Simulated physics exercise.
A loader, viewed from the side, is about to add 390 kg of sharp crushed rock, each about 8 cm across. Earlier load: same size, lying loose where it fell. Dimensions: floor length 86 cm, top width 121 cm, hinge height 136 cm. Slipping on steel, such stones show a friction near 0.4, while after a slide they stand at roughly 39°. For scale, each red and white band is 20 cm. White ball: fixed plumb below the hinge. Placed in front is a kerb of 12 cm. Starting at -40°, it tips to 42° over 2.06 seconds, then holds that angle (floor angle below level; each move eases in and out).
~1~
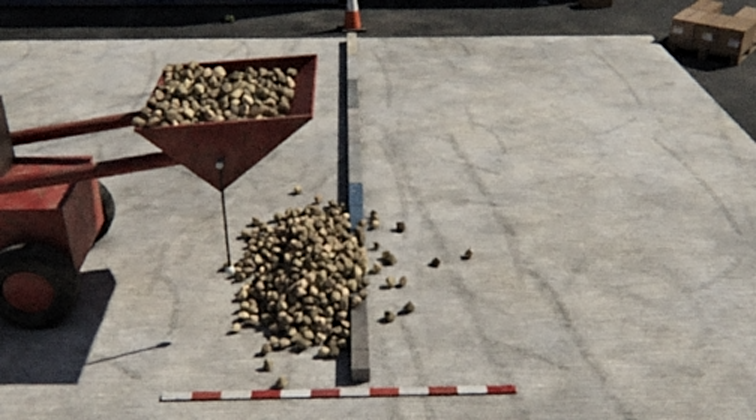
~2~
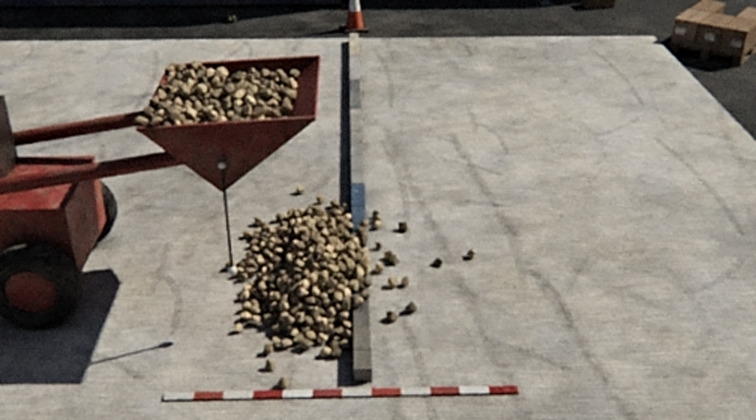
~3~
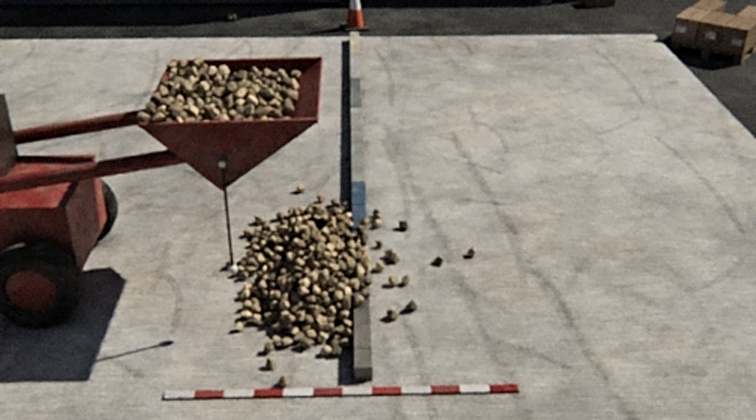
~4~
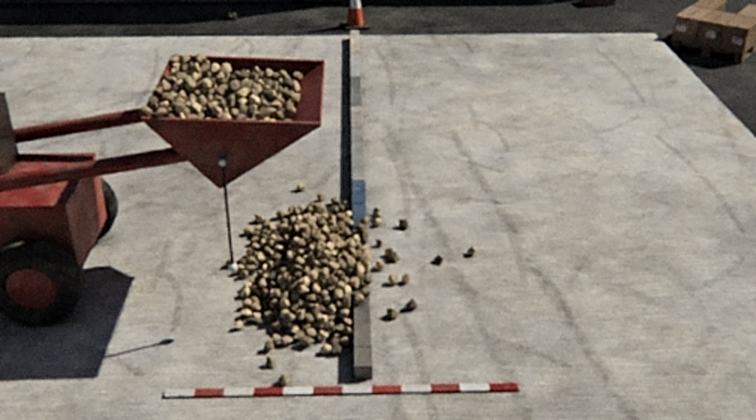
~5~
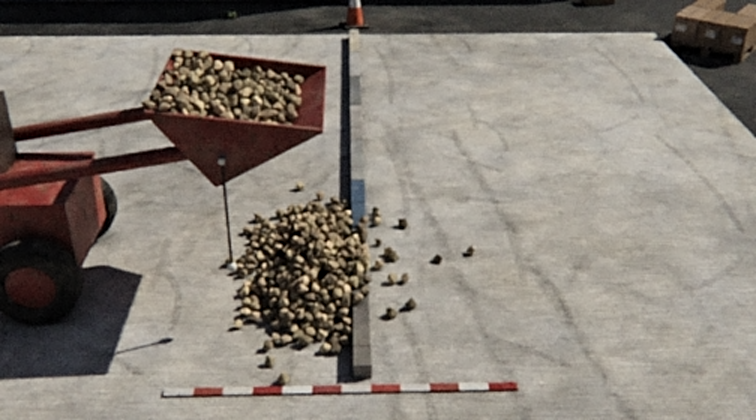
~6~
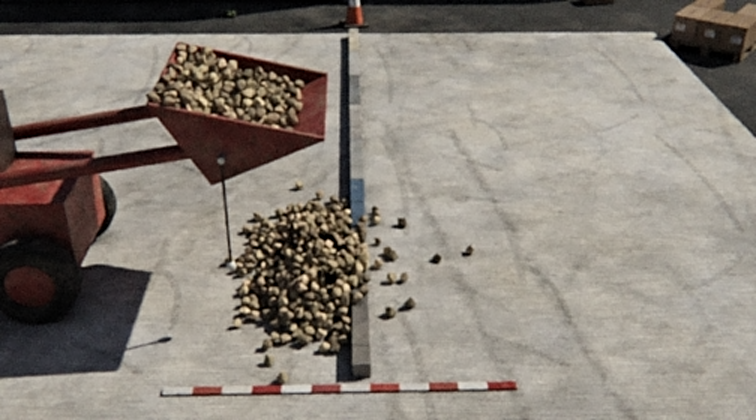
Red loader bucket heaped with stones slowly tilting its front edge downward beside a loose stone pile against a low kerb.
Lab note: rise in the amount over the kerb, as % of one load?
Approximately 56 %.
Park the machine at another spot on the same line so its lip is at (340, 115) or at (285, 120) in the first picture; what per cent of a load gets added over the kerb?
I'd expect near 80 per cent first and near 25 per cent next.
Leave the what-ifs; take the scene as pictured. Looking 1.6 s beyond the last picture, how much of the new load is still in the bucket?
About 20 per cent.
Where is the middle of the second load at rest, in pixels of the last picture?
Near (373, 261).
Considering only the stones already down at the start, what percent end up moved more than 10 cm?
Close to 5 in a hundred of them.
Then, 0.9 s after the last picture the floor is at 29°; in per cent of one load, 98 in the bucket, 99 on this side of the kerb, 2 over the kerb; the foremost stones are at (412, 261).
Then, 1.6 s after the last picture the floor is at 42°; in per cent of one load, 20 in the bucket, 161 on this side of the kerb, 19 over the kerb; the foremost stones are at (436, 266).
Then, 1.9 s after the last picture the floor is at 42°; in per cent of one load, 0 in the bucket, 156 on this side of the kerb, 44 over the kerb; the foremost stones are at (490, 269).
Then, 4.6 s after the last picture the floor is at 42°; in per cent of one load, 0 in the bucket, 142 on this side of the kerb, 58 over the kerb; the foremost stones are at (527, 277). Net gain over the kerb, 56.
